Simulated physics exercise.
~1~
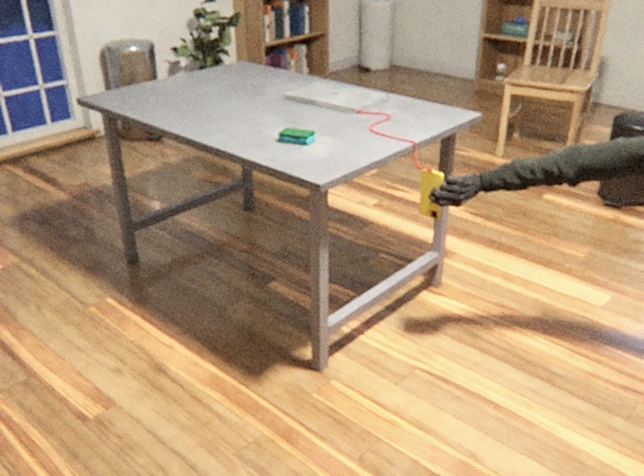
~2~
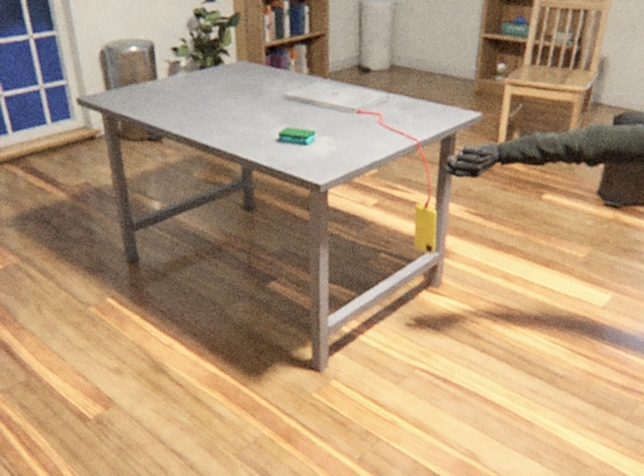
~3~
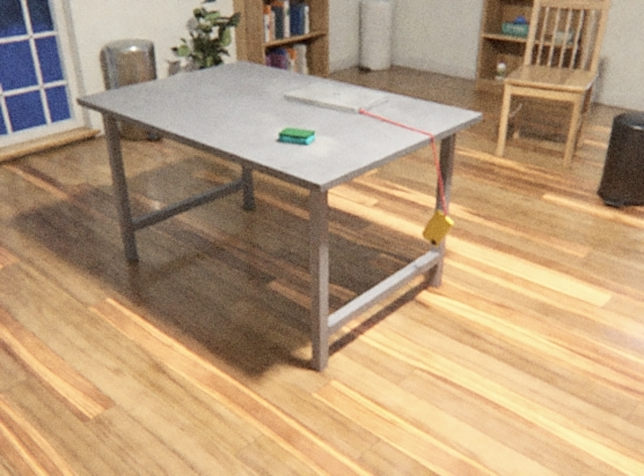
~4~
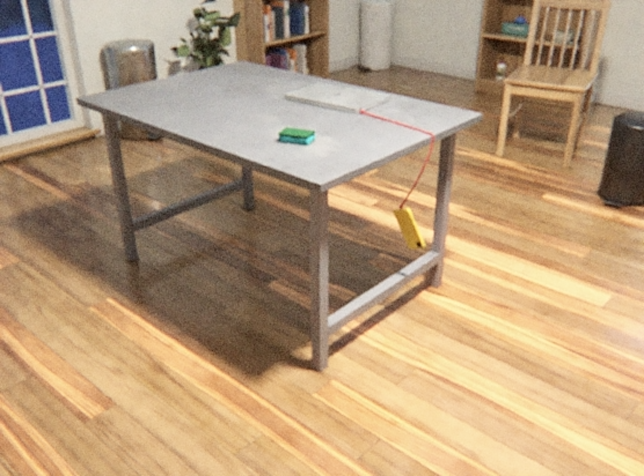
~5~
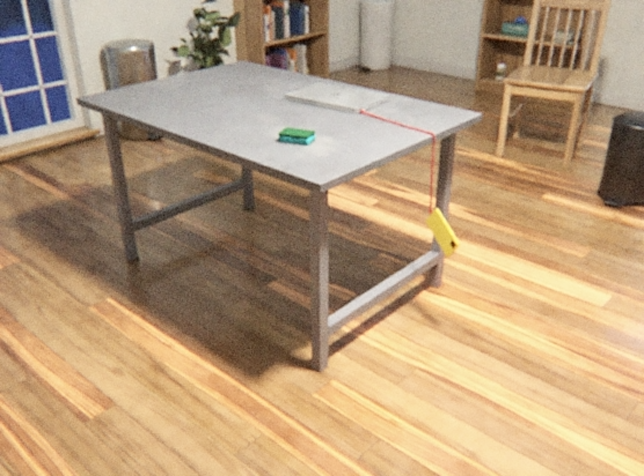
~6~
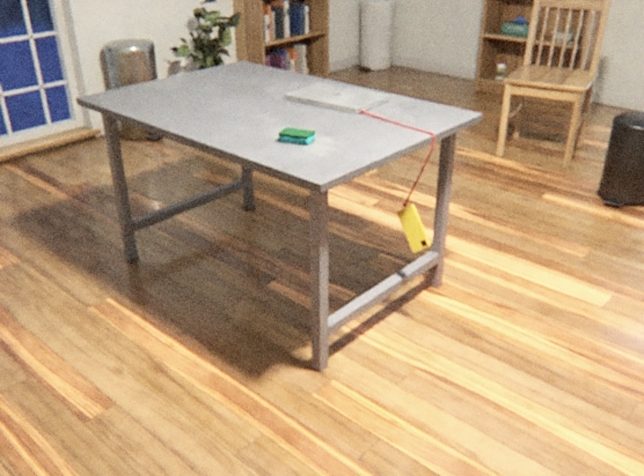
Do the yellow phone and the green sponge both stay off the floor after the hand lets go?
Yes, the phone is held by the red string and swings below the table edge. The sponge stays in its place on the tabletop.
